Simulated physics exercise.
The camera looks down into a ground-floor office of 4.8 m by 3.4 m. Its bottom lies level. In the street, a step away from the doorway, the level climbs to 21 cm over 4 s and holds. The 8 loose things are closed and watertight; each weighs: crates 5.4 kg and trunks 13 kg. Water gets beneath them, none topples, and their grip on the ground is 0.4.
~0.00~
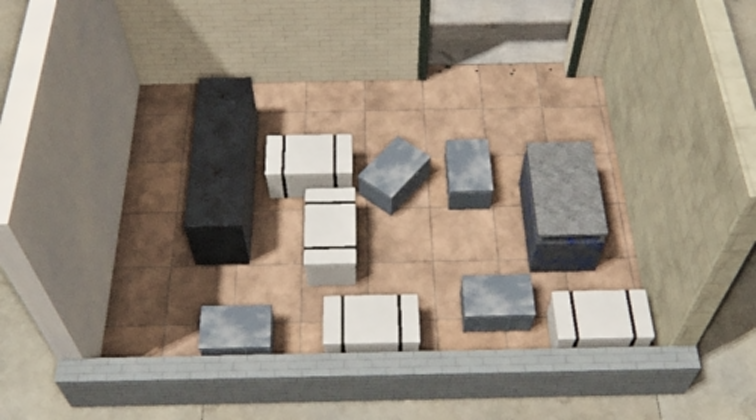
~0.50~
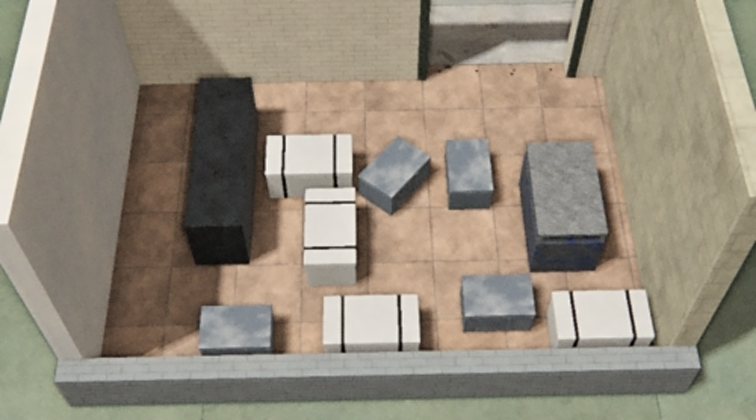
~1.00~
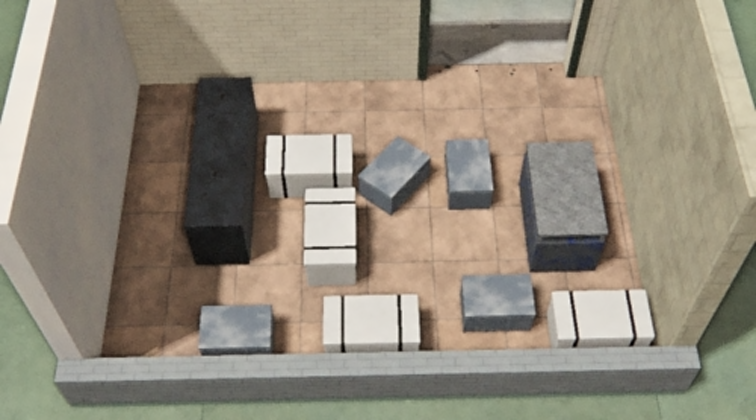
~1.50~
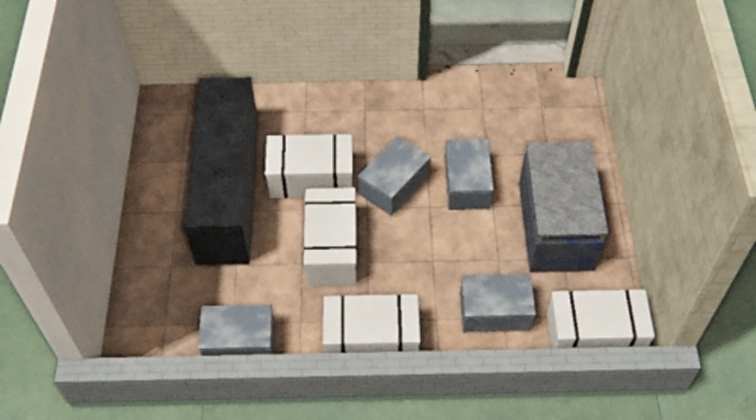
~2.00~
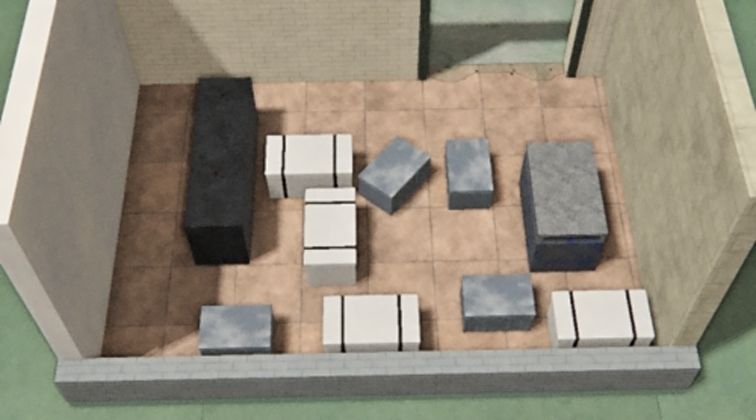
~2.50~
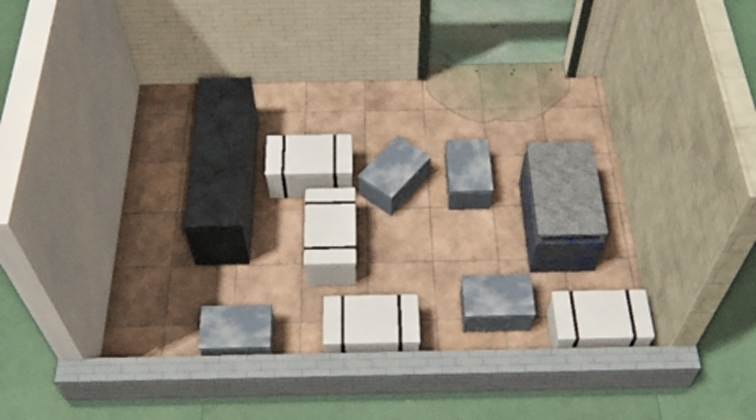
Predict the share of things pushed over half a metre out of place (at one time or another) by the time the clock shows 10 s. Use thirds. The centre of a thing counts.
That comes to two thirds or above.
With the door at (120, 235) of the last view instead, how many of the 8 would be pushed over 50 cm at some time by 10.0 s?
In that case 3 of them.
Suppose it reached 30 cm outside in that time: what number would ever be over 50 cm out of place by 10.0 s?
Then 8.
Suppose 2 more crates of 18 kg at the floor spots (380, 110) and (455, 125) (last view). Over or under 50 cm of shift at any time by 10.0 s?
In that order: Less, past it.
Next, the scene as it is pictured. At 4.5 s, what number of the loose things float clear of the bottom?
At that moment 0.
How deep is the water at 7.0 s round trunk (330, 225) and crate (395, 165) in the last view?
About 4 and 7 cm.
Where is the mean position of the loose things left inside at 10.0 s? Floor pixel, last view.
Near (278, 258).
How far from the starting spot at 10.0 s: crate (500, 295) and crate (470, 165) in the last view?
In turn: 100 cm, 300 cm.
After 3.5 s 0 of 8 are over 50 cm from their spots; 0 afloat.
After 4.5 s 1 of 8 are over 50 cm from their spots; 0 afloat.
After 7.0 s 3 of 8 are over 50 cm from their spots; 5 afloat.
After 10.0 s 7 of 8 are over 50 cm from their spots, and 7 have been at some point; 7 afloat.
